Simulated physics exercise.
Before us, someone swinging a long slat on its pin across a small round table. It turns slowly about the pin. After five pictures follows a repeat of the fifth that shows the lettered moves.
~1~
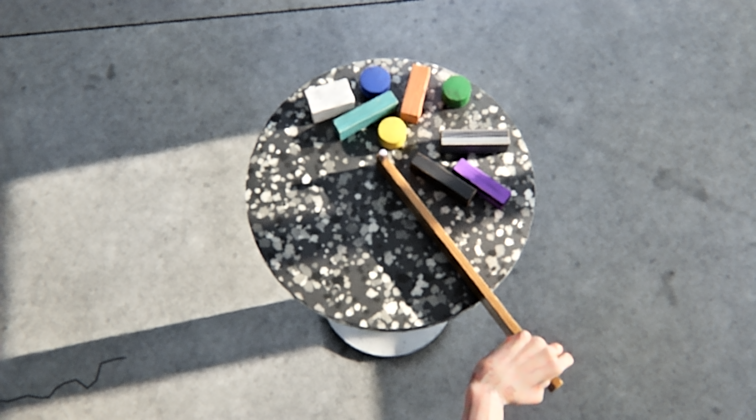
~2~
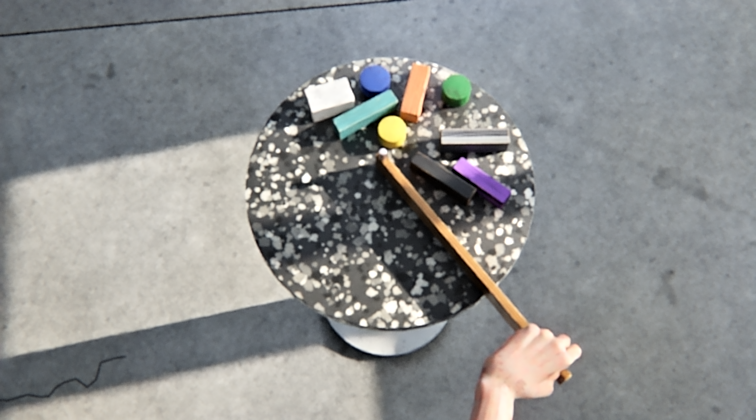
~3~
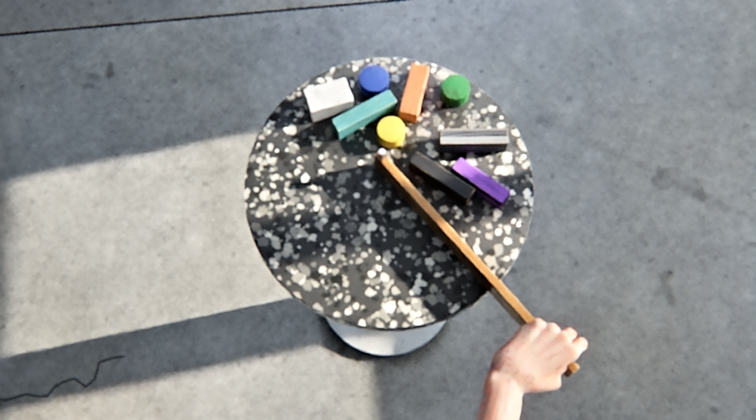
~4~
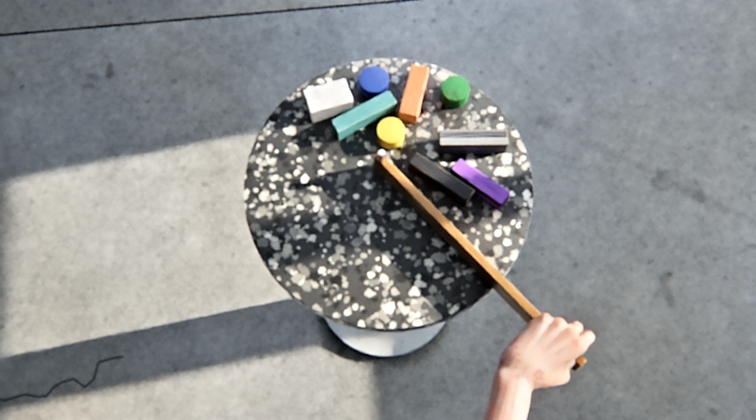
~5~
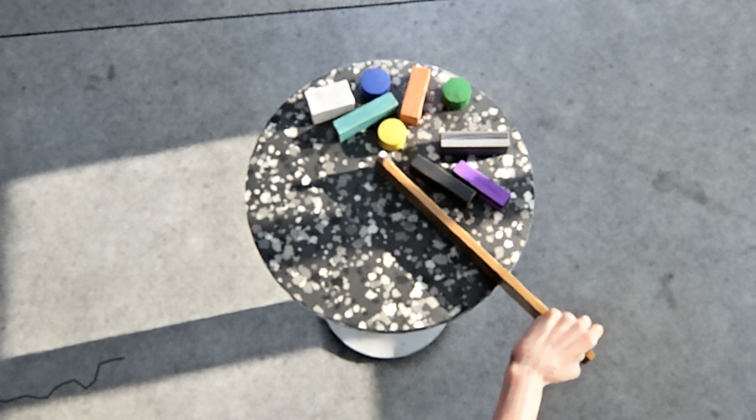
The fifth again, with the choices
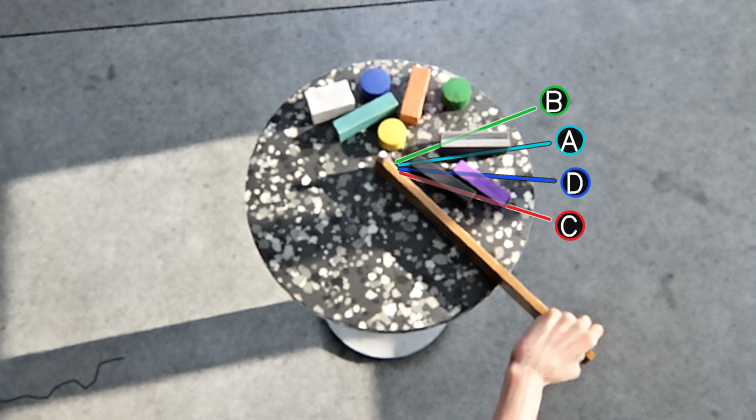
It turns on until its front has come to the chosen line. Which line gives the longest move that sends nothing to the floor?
B is the last safe line.
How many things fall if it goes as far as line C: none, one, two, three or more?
The count is none.
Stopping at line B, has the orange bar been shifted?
By then, no.
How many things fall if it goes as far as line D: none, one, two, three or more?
By then, none.
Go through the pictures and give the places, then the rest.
The first frame shows arm (439, 231); blue tin (375, 83); orange bar (415, 94).
The second frame shows arm (442, 228); grey stick (474, 140).
The third frame shows arm (444, 225); green tin (455, 91).
The fourth frame shows arm (446, 224); purple stick (480, 184).
The fifth frame shows arm (450, 223); white block (330, 102); blue tin (375, 85); orange bar (415, 96).
On the marked copy, A at (474, 154); B at (467, 135); C at (474, 196); D at (477, 175).
Taking B. A third of the way, arm (472, 191); purple stick (485, 179); black stick (443, 176).
Two thirds of the way, arm (476, 154); purple stick (493, 141); grey stick (478, 122).
When it is over, arm (468, 127); green tin (454, 78); grey stick (472, 96); nothing has fallen.
As for the rest, A is safe but short; C is safe but short; D is safe but short.
